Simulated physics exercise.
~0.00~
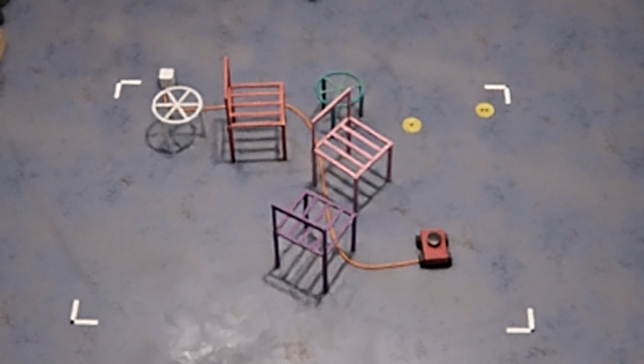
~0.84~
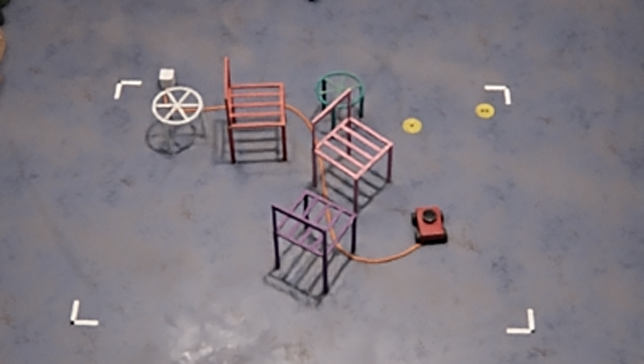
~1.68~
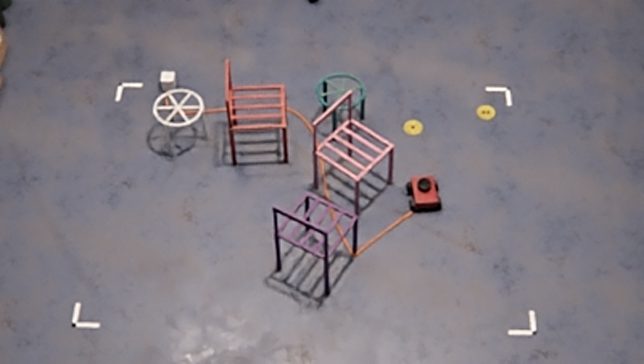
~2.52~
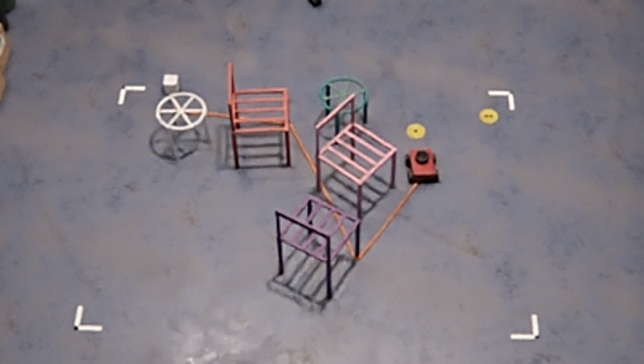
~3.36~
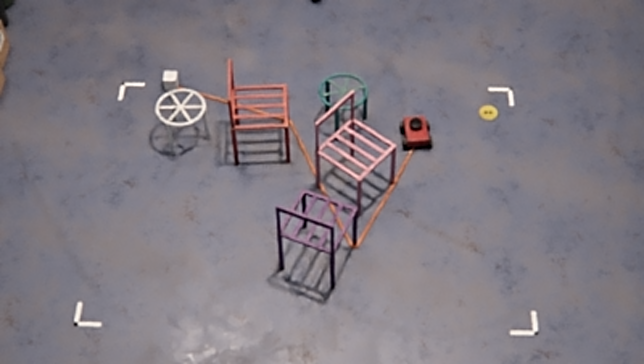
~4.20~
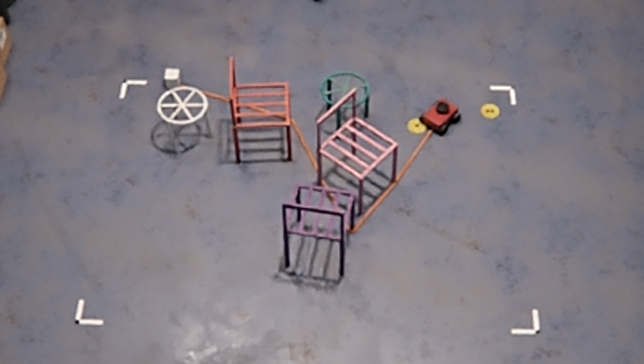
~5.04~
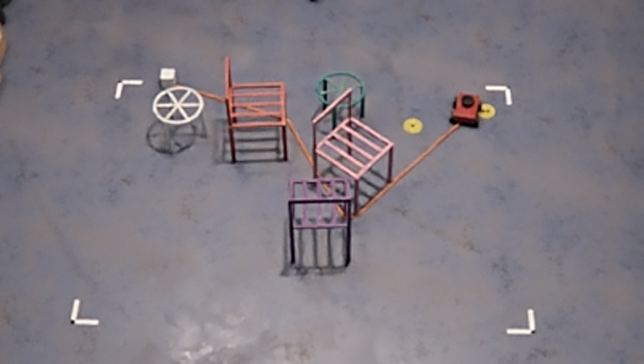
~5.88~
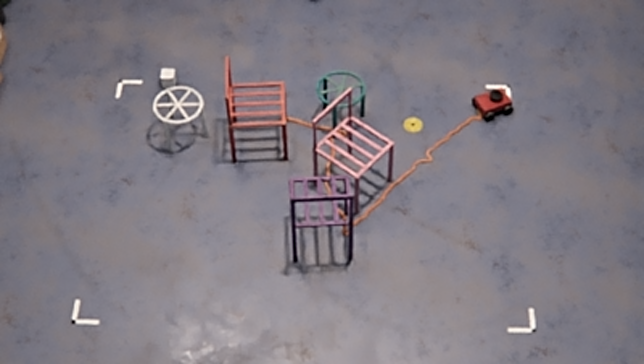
A small red cart trailing an orange cord passes two yellow markers, its tightening cord turning the purple chair before going slack.
